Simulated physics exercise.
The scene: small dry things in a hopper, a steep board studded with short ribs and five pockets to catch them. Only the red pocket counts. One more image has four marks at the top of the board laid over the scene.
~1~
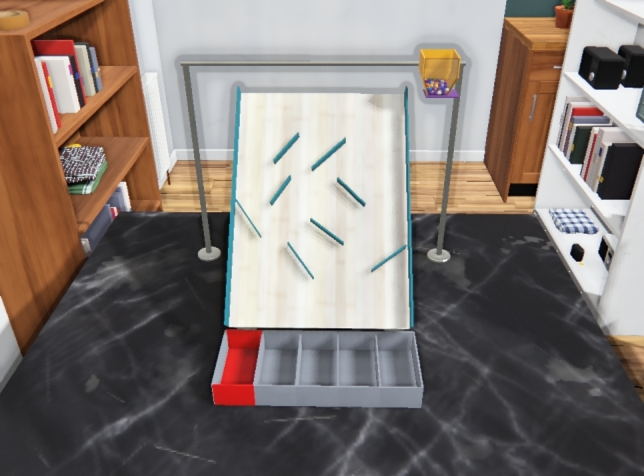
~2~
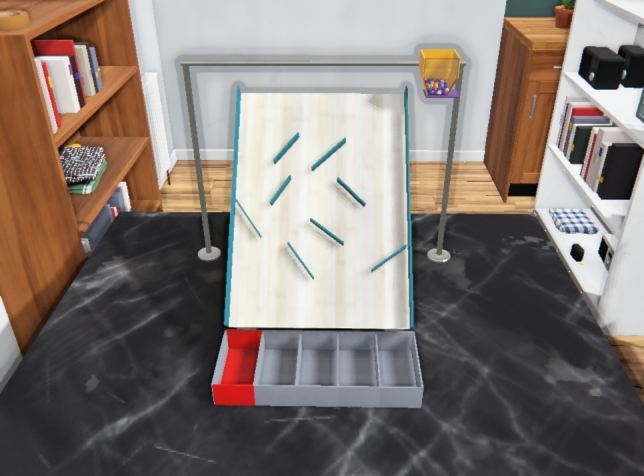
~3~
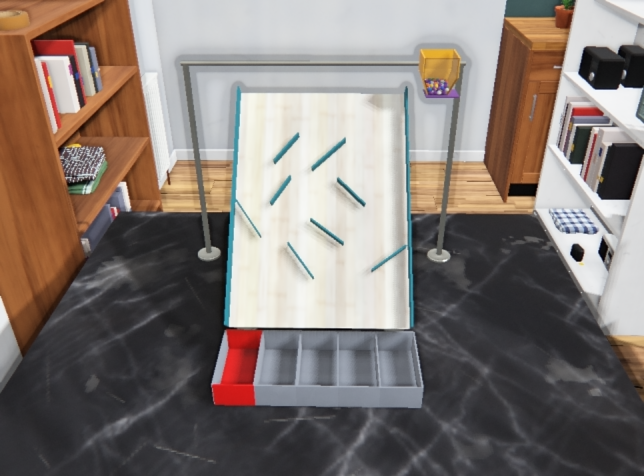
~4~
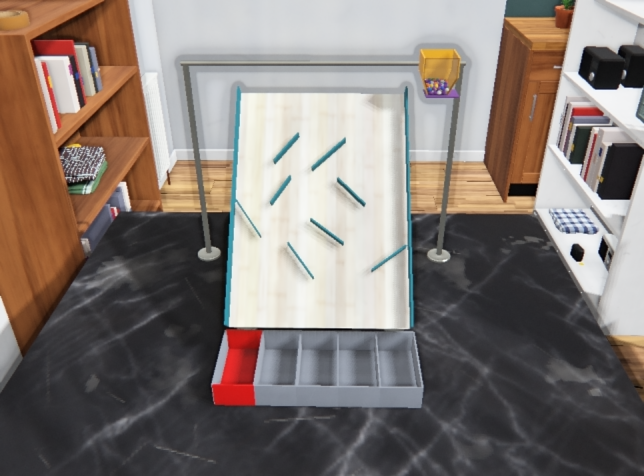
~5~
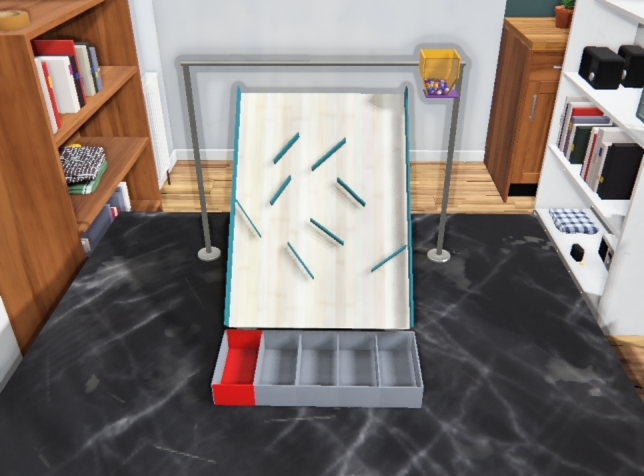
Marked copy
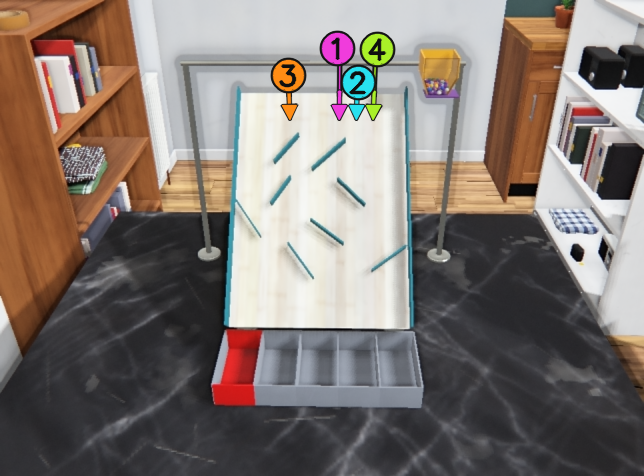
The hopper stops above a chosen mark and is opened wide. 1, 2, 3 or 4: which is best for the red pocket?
Use mark 1.
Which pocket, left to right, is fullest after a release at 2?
The third.
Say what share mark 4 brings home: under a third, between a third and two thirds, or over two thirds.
Under a third.
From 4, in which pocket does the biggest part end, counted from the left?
The third from the left.
On the marked copy, mark 1 meets the board at (339, 114); mark 2 meets the board at (356, 114); mark 3 meets the board at (289, 114); mark 4 meets the board at (373, 114).
If 1 is chosen, about a third in the red pocket, about half in other pockets, a small part outside the box.
If 2 is chosen, a small part in the red pocket, most in other pockets, a small part outside the box.
If 3 is chosen, a stray few in the red pocket, most in other pockets, a small part outside the box.
If 4 is chosen, none in the red pocket, nearly all in other pockets, a small part outside the box.
